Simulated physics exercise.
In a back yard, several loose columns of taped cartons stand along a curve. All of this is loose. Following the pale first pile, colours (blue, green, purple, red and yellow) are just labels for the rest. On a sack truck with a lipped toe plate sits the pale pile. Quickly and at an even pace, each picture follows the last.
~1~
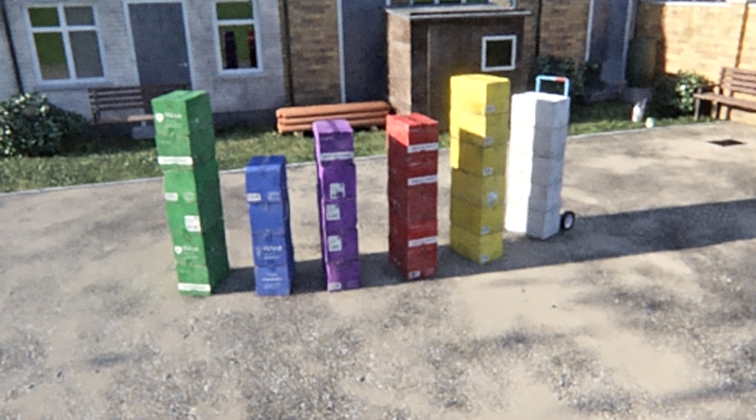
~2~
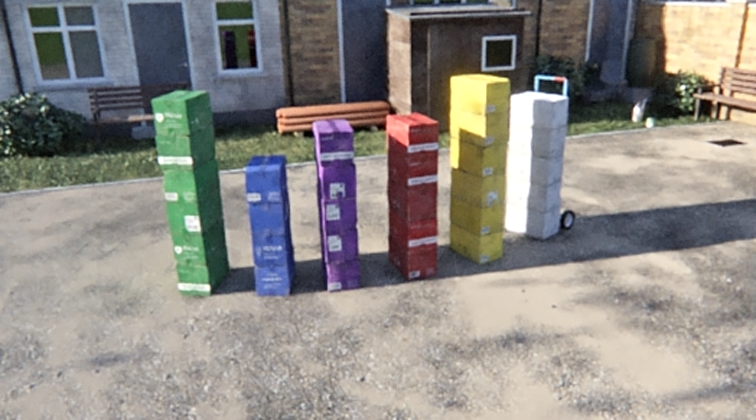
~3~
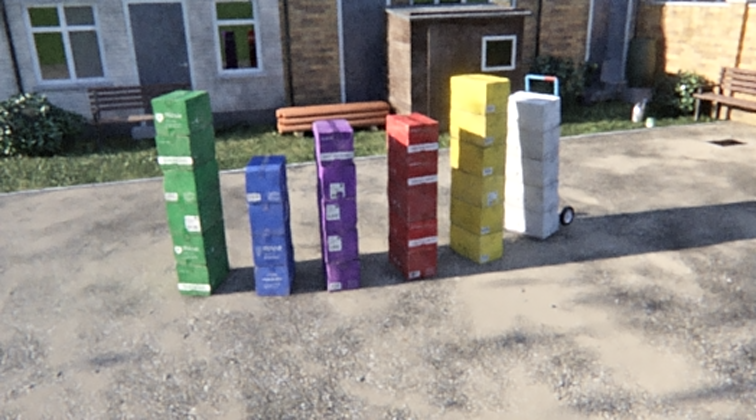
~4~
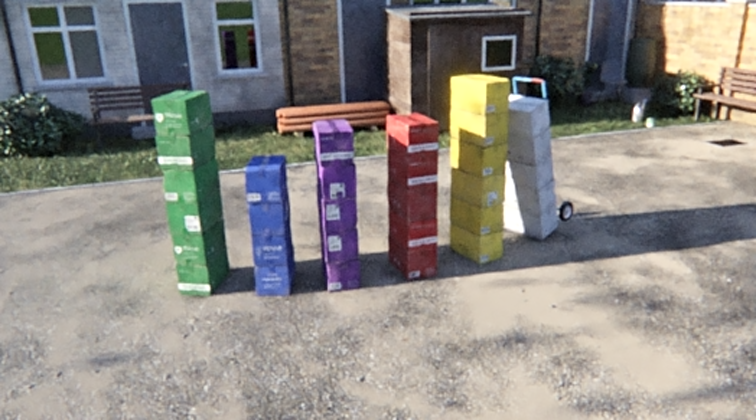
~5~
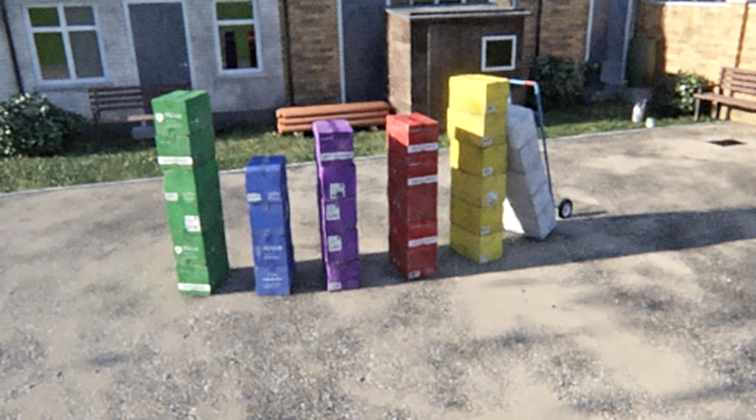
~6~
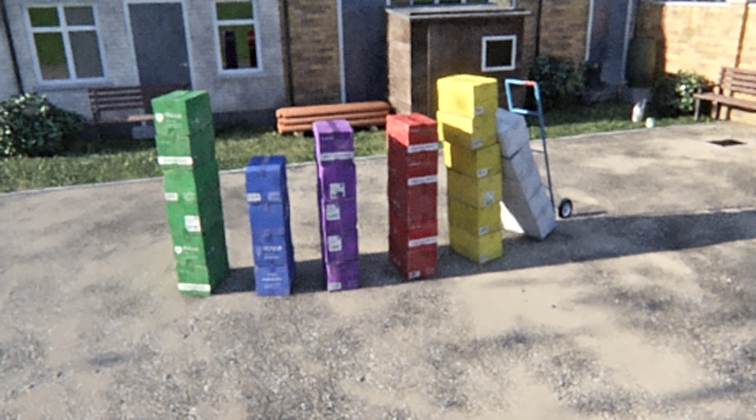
Six stacks of taped cartons stand in a row across a sunlit paved back yard, seen from slightly above by a still camera, with a house and shed behind. Green, blue, purple, red and yellow run left to right, then white on a wheeled truck. The white stack tilts left against the yellow one, whose upper cartons shift left, while the others stay still.
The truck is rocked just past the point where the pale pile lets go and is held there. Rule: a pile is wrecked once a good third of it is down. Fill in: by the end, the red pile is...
By the end, the red pile is down.
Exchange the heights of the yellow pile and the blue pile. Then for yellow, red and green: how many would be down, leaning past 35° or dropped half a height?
The tally reads yellow 4, then red 5, then green 5.
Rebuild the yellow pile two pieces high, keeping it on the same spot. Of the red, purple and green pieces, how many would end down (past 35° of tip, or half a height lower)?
Going pile by pile: Red 0, purple 0, green 0.
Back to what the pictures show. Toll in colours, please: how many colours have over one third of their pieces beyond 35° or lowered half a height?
The tally is 5.
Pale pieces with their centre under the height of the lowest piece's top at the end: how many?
I make it 4 all told.
Soon after the last picture, 5 of the pale pile down; none of the 5 red cartons down (6 of 26 in all colours); top red carton leaning clearly; top yellow carton leaning clearly, about its own height lower.
A little later, 5 of the pale pile down; 5 of the 5 red cartons down (24 of 26 in all colours); top red carton leaning steeply, some three heights lower; top yellow carton on its side.
At rest, 5 of the pale pile down; 5 of the 5 red cartons down (25 of 26 in all colours); top red carton upside down; top green carton upside down. As the last picture would show them, middles, top red carton near (194, 331).
